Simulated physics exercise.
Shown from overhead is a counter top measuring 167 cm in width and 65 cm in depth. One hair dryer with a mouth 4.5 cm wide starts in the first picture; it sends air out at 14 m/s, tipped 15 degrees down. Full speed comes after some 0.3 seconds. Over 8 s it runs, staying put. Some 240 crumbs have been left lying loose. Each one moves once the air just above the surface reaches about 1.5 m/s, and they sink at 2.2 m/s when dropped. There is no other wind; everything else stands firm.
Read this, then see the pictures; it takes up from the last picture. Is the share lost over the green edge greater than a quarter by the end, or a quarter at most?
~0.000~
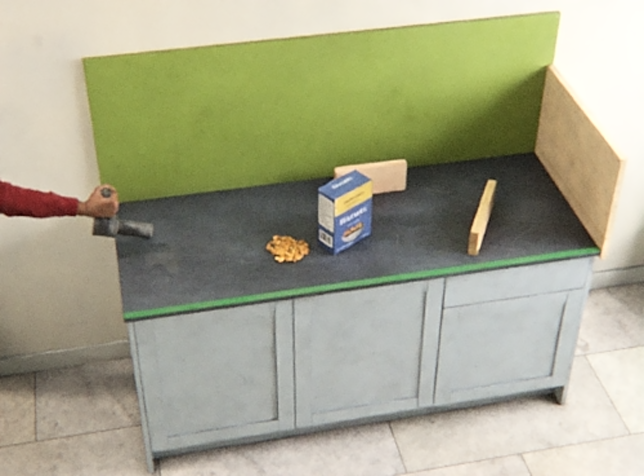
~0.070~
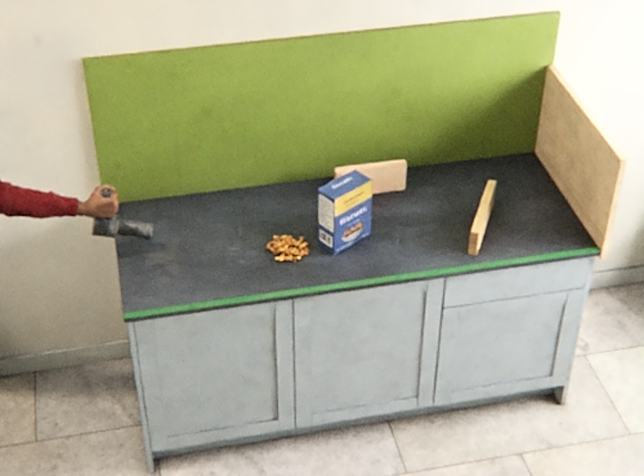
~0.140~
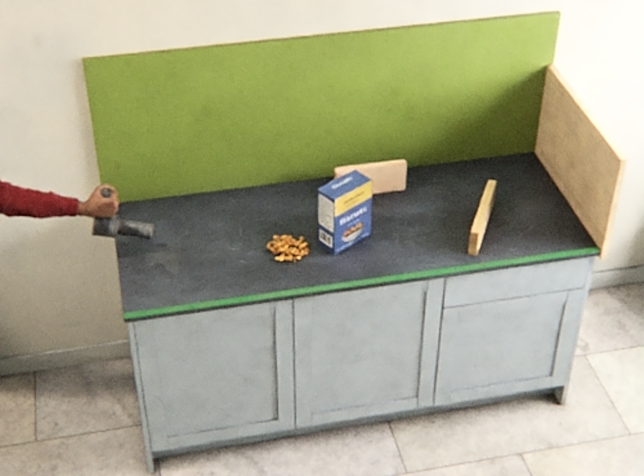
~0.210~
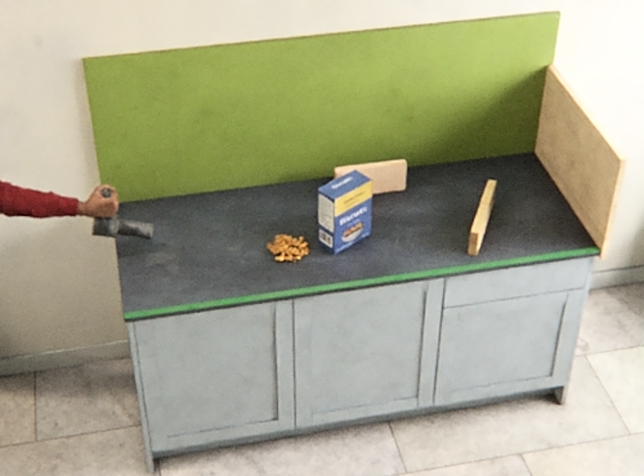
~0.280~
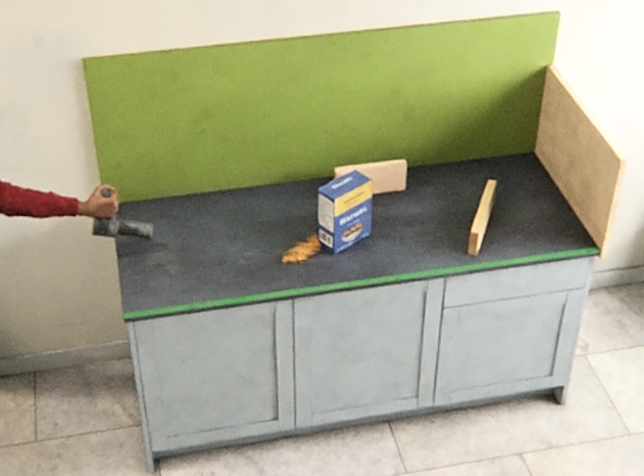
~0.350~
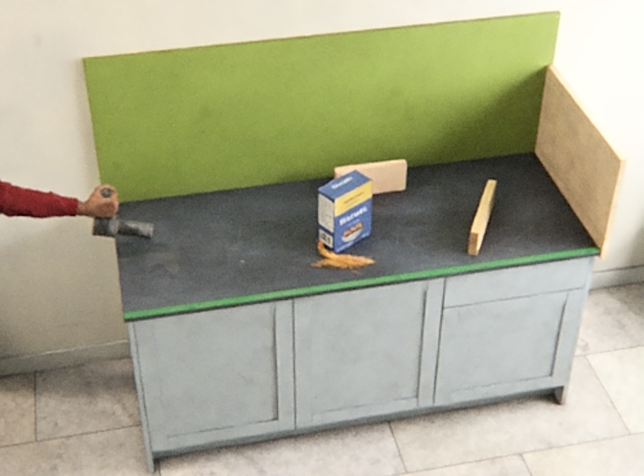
It ends up greater than a quarter.
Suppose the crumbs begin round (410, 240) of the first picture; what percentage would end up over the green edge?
0 per cent.
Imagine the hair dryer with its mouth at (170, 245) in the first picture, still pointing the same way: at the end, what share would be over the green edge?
It would come out near 25 in a hundred.
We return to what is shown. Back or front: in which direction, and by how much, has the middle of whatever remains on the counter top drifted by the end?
It has shifted to the far side, by around 35 cm.
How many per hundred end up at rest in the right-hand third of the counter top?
About 15 %.
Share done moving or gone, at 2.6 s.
90 per cent.
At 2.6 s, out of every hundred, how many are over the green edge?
Close to 80 %.
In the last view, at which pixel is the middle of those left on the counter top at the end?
Centre point: About (536, 155).
After 1.6 s, 14 % are on the move or not yet settled, 83 % are over the green edge; the middle of those still in play is near (537, 156).
After 2.6 s, 12 % are on the move or not yet settled, 83 % are over the green edge; the middle of those still in play is near (537, 156).
After 4.4 s, 11 % are on the move or not yet settled, 83 % are over the green edge; the middle of those still in play is near (537, 156).
After 8.0 s, at the end, 83 % are over the green edge; the middle of those still in play is near (536, 155).
